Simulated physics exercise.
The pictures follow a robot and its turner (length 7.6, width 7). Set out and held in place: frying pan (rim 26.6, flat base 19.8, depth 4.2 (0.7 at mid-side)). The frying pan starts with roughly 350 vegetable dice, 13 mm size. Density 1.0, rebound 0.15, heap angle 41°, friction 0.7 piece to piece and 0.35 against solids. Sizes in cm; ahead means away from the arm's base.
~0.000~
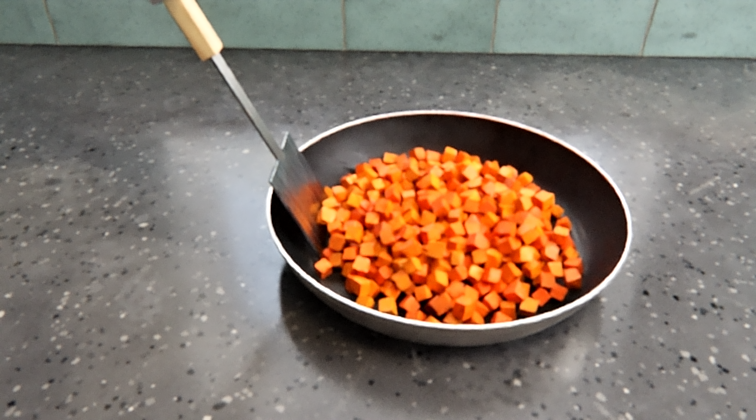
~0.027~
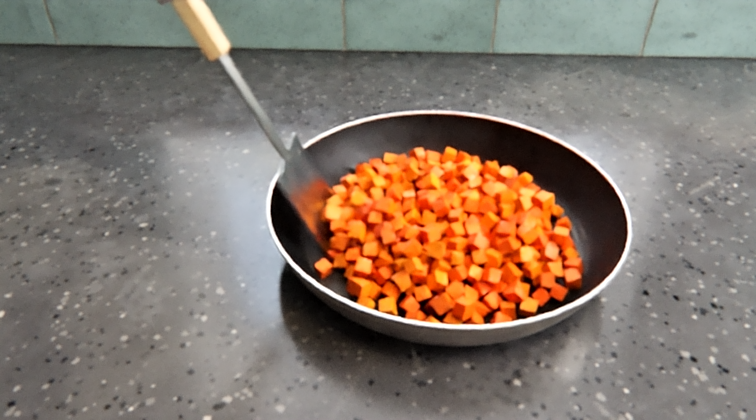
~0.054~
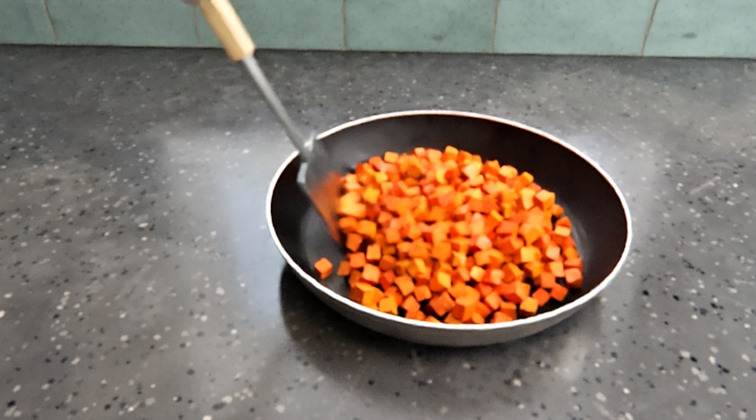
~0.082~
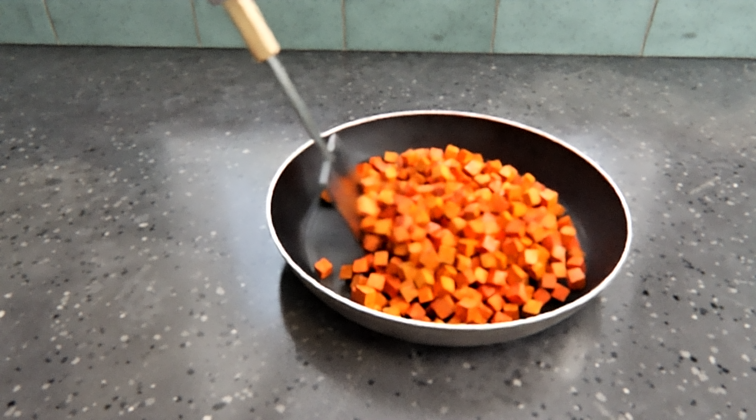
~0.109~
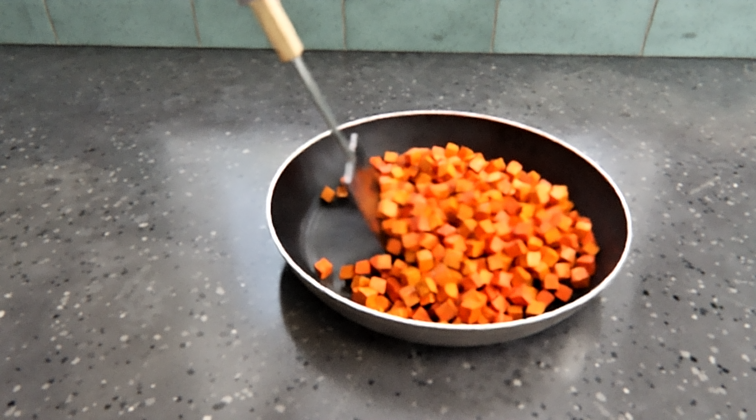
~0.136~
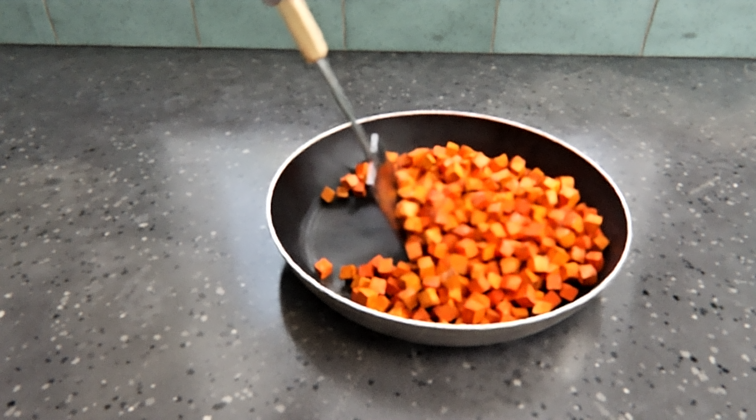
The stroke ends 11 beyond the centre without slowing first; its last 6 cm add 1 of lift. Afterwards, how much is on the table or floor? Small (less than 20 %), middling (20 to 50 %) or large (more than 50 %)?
A middling share, 20 to 50 %, ends on the table or floor.
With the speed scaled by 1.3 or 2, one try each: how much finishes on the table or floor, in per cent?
About 30 and 35 per cent.
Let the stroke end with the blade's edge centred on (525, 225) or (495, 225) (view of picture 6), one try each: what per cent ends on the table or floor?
Some 5 and 0 per cent.
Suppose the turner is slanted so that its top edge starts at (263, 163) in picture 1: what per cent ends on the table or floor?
About 25 per cent.
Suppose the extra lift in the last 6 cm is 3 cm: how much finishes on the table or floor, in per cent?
About 25 per cent.
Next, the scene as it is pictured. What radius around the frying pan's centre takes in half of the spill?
About 20 cm.
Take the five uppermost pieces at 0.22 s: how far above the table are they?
Some 5 cm.
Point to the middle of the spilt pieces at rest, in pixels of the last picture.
At about (693, 243).
After 0.22 s, sloping 65°, highest piece 5 above the table; 351 in the frying pan.
After 0.30 s, sloping 65°, highest piece 7 above the table; 346 in the frying pan, 5 on the blade or in flight.
After 0.54 s, sloping 65°, highest piece 6 above the table; 251 in the frying pan, 88 on the table or floor, 12 on the blade or in flight.
After 1.59 s, sloping 65°, highest piece 5 above the table; 251 in the frying pan, 100 on the table or floor.
At rest, 251 in the frying pan, 100 on the table or floor. That is 28 % on the table or floor.
